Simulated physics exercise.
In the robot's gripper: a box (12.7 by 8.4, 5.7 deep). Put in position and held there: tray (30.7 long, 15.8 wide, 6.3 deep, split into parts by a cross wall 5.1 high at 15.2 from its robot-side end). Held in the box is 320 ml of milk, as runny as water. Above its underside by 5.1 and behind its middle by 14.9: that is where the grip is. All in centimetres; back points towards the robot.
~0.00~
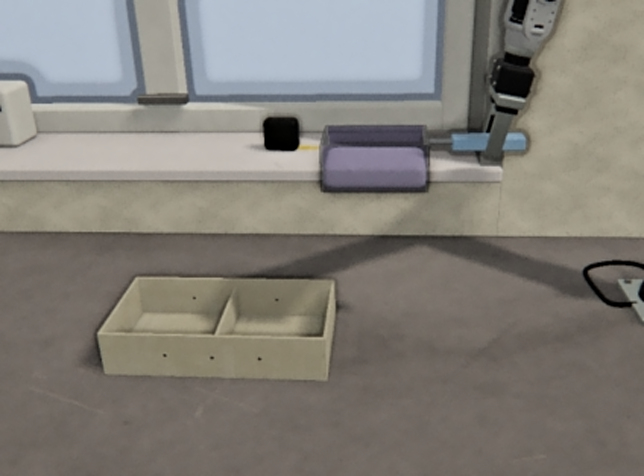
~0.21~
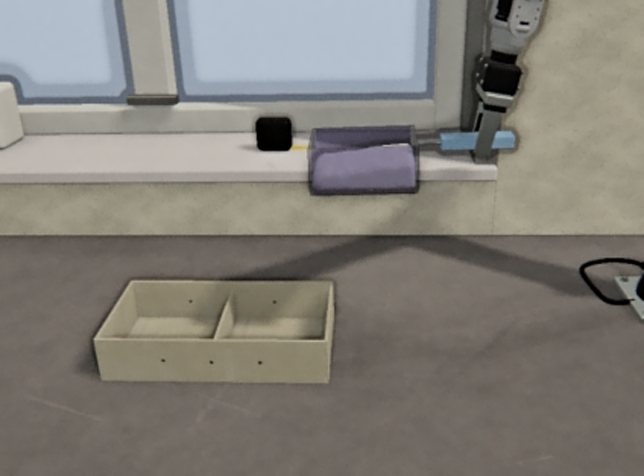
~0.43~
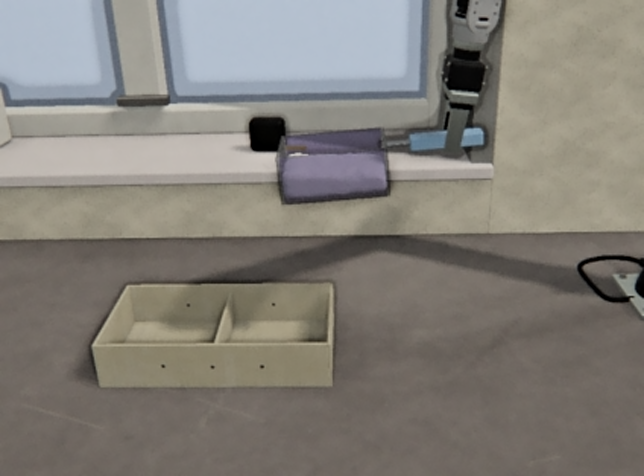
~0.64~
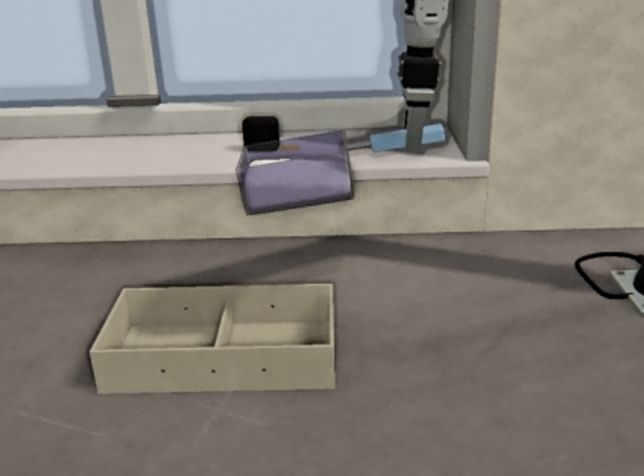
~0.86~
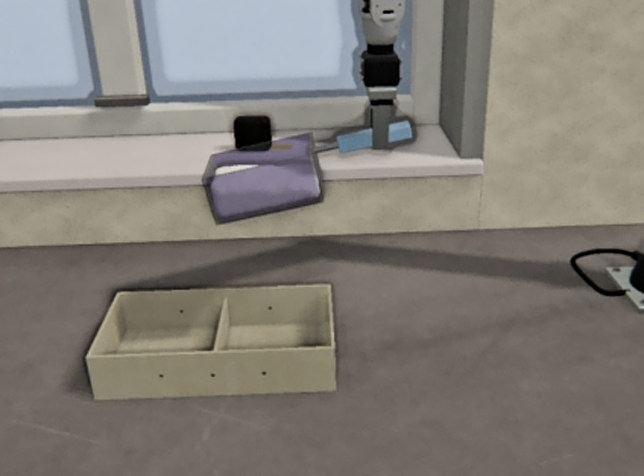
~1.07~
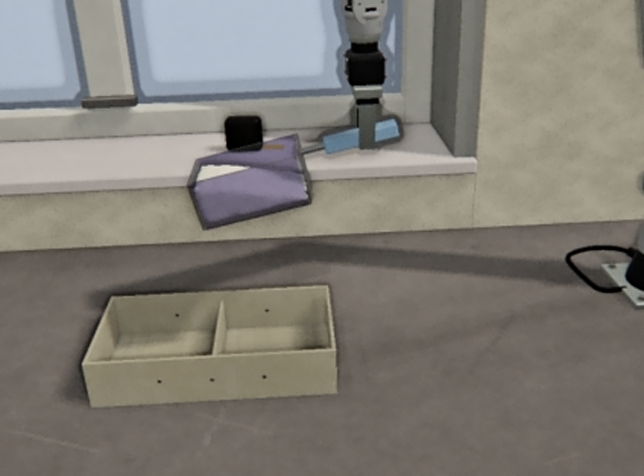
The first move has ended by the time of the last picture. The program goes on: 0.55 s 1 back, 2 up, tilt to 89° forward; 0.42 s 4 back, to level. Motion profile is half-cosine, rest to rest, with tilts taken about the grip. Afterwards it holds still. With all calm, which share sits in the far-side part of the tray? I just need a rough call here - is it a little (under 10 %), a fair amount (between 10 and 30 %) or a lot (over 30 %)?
It is a little, under 10 %.
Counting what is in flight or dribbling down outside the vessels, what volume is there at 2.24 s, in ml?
I'd put it near 0 ml.
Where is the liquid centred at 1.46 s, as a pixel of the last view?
About (304, 292) in the last view.
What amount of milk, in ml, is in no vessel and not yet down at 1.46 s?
Close to 50 ml of it.
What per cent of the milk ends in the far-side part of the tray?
I'd say somewhere near 3 in a hundred.
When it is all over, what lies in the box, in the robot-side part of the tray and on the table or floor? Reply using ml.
About 90, 160, 50 ml.
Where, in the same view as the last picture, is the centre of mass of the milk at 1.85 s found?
Roughly (269, 310).
After 1.46 s, tilted 74° forward, liquid up to 16 above the table; 155 ml in the box, 105 ml in the robot-side part, 55 ml in the air or running down outside.
After 1.85 s, tilted 39° forward, liquid up to 40 above the table; 165 ml in the robot-side part, 105 ml in the box, 40 ml on the table or floor, 5 ml in the far-side part, 5 ml in the air or running down outside.
After 2.24 s, level, liquid up to 32 above the table; 165 ml in the robot-side part, 90 ml in the box, 50 ml on the table or floor, 10 ml in the far-side part.
After 3.04 s, level, liquid up to 30 above the table; 165 ml in the robot-side part, 90 ml in the box, 55 ml on the table or floor, 10 ml in the far-side part.
At rest, 165 ml in the robot-side part, 90 ml in the box, 55 ml on the table or floor, 10 ml in the far-side part. That is 3 % in the far-side part of the tray.
